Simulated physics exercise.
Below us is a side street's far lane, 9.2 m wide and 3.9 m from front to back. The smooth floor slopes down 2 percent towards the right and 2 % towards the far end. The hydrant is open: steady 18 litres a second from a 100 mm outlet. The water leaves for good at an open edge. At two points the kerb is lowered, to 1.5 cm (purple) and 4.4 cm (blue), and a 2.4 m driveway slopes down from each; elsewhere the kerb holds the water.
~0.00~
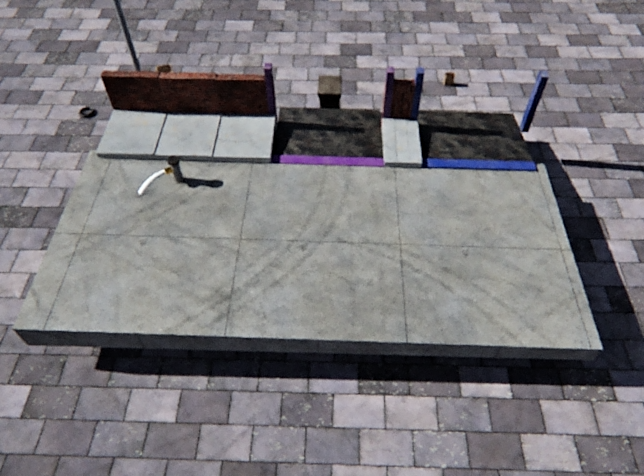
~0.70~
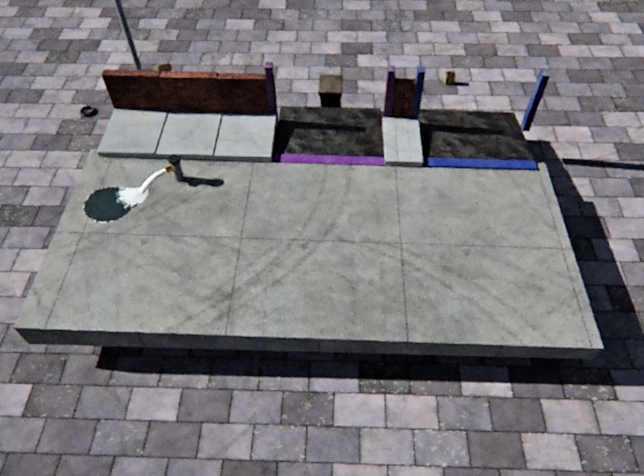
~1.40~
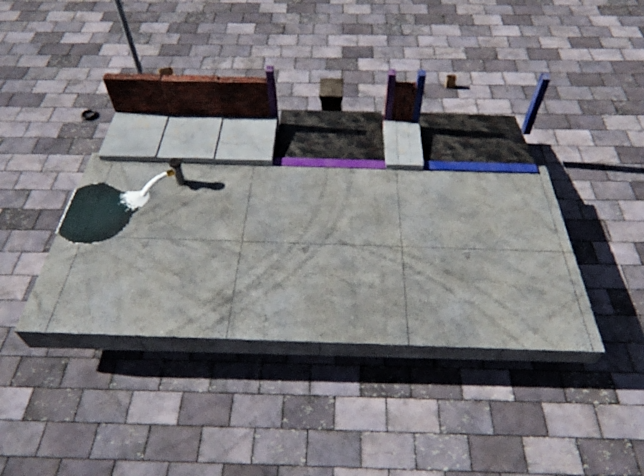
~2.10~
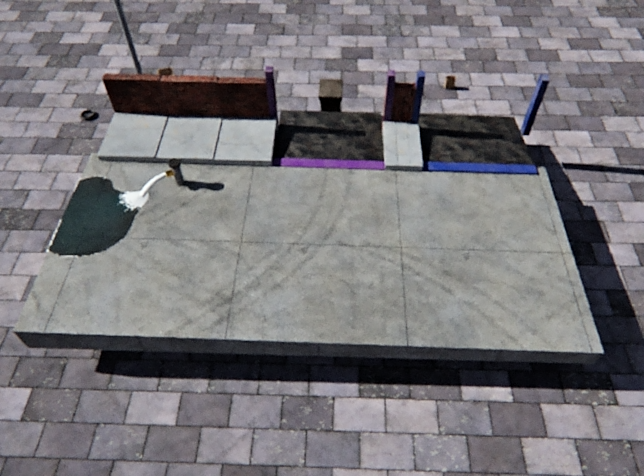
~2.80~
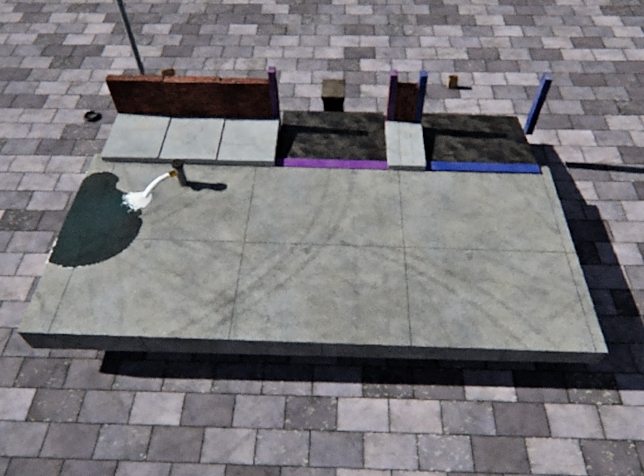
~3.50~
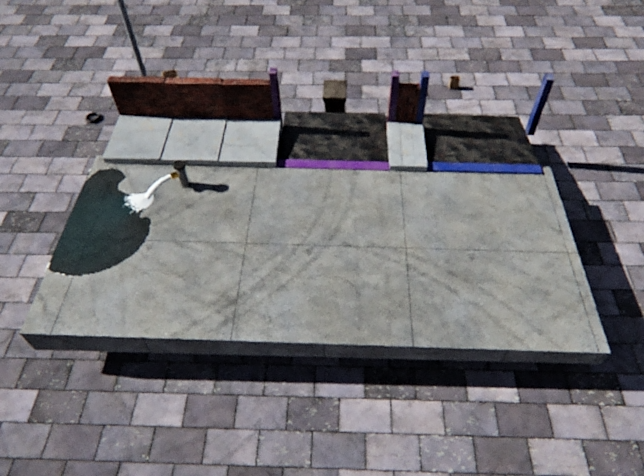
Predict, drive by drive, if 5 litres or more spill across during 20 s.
In the end the purple drive will get less than the stated amount; the blue drive will get less than the stated amount.
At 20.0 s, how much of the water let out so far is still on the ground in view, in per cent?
I'd put what remains at some 28 per cent.
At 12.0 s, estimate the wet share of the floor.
About 15 percent of the floor.
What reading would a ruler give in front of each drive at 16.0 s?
So purple stands at 0.8 cm, while blue stands at 0.0 cm.
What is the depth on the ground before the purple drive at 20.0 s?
1.5 cm.
After 5.0 s water covers 10 % of the floor and is deepest (5 cm) near (144, 199); purple drive not reached, blue drive not reached.
After 8.0 s water covers 10 % of the floor and is deepest (5 cm) near (144, 199); purple drive not reached, blue drive not reached.
After 12.0 s water covers 15 % of the floor and is deepest (5 cm) near (144, 199); purple drive not reached, blue drive not reached.
After 16.0 s water covers 20 % of the floor and is deepest (5 cm) near (144, 199); purple drive 0.74 cm at the lowered kerb, 0 L in, blue drive not reached.
After 20.0 s water covers 25 % of the floor and is deepest (5 cm) near (144, 199); purple drive 1.6 cm at the lowered kerb, 0 L in, blue drive not reached.
